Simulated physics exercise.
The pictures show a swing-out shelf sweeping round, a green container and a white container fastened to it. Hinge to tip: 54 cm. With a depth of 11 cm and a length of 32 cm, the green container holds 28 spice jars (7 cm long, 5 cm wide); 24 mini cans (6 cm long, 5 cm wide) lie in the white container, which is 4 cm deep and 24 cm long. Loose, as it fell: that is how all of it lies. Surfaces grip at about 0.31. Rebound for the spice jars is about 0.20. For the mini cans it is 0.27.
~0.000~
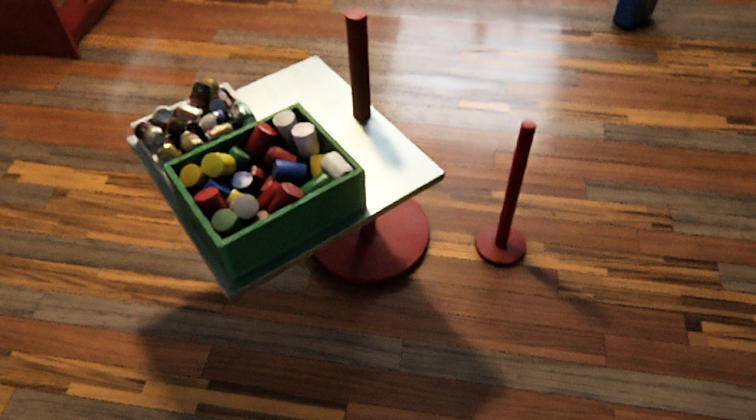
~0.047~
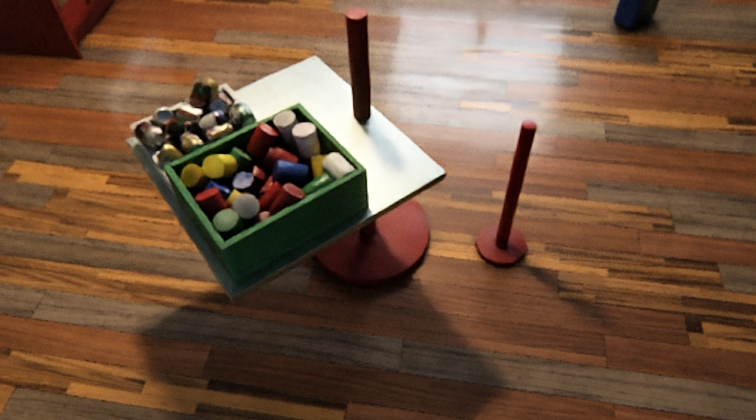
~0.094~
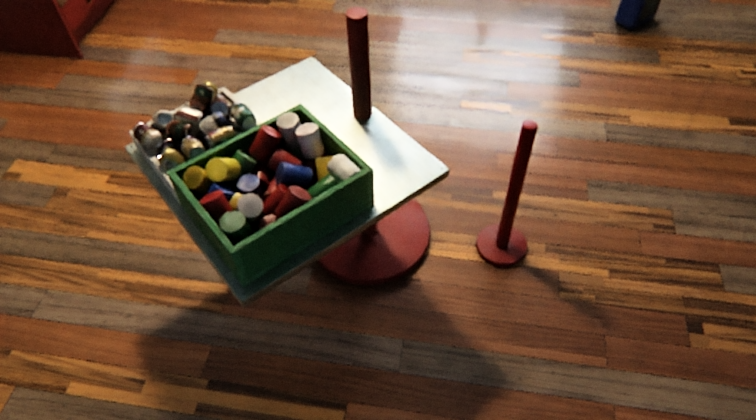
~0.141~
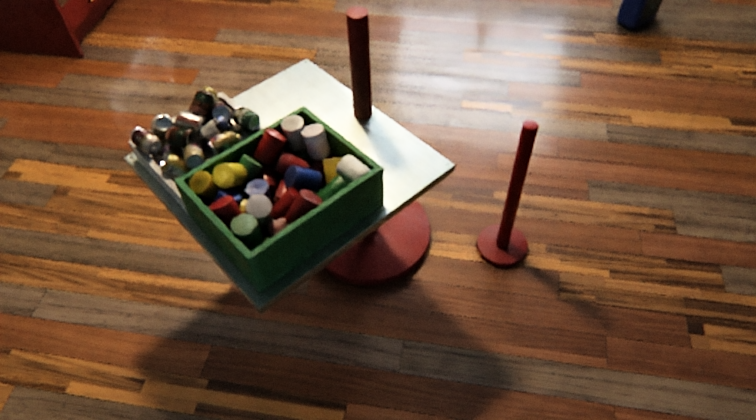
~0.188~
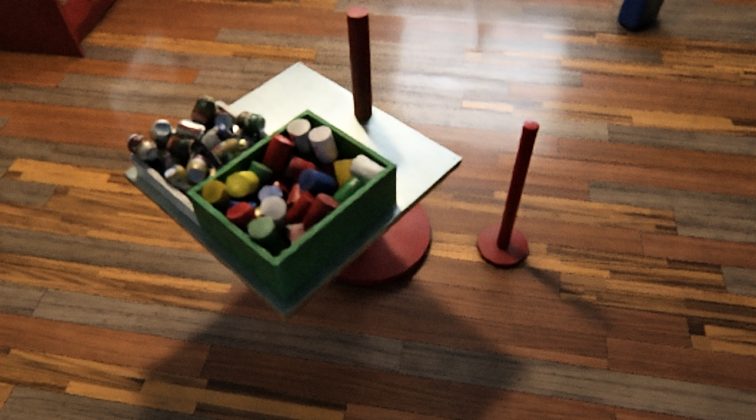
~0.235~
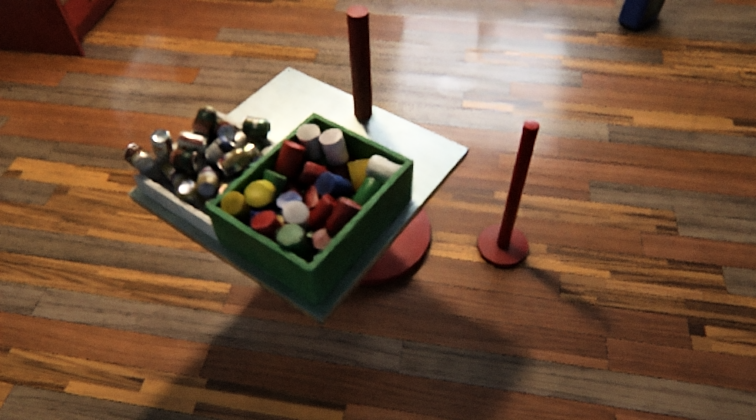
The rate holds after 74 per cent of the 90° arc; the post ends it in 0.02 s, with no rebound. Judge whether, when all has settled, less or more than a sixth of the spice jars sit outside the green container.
When all has settled, less than a sixth are outside.
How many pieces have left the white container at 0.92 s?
The white container is at around 8.
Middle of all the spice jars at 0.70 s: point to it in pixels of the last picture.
(497, 144).
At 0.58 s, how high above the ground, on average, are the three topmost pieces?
About 68 cm.
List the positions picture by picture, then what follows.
In the first picture (places track the rim corner closest to us here, unless another is named; the camera moves round a little), green container (223, 243); white container (by its farthest rim corner) (223, 85); 0° round; all still inside.
The second picture shows green container (226, 244); white container (223, 86); 1° round.
The third picture shows green container (235, 248); white container (221, 90); 3° round.
The fourth picture shows green container (252, 254); white container (219, 95); 7° round.
The fifth picture shows green container (278, 260); white container (217, 104); 12° round.
The sixth picture shows green container (313, 266); white container (215, 115); 19° round; 1 out, the lowest can at (139, 158).
After 0.50 s, the shelf hits the red post.
After 0.58 s, the green container has all 28 and the white container is down by 8 of 24.
After 0.70 s, the green container is down by 1 of 28 and the white container is down by 9 of 24.
After 0.92 s, the green container is down by 1 of 28 and the white container is down by 9 of 24.
When it is over (at 1.35 s), the green container is down by 1 of 28 and the white container is down by 10 of 24. Asked share, 1 of 28, 4 per cent.
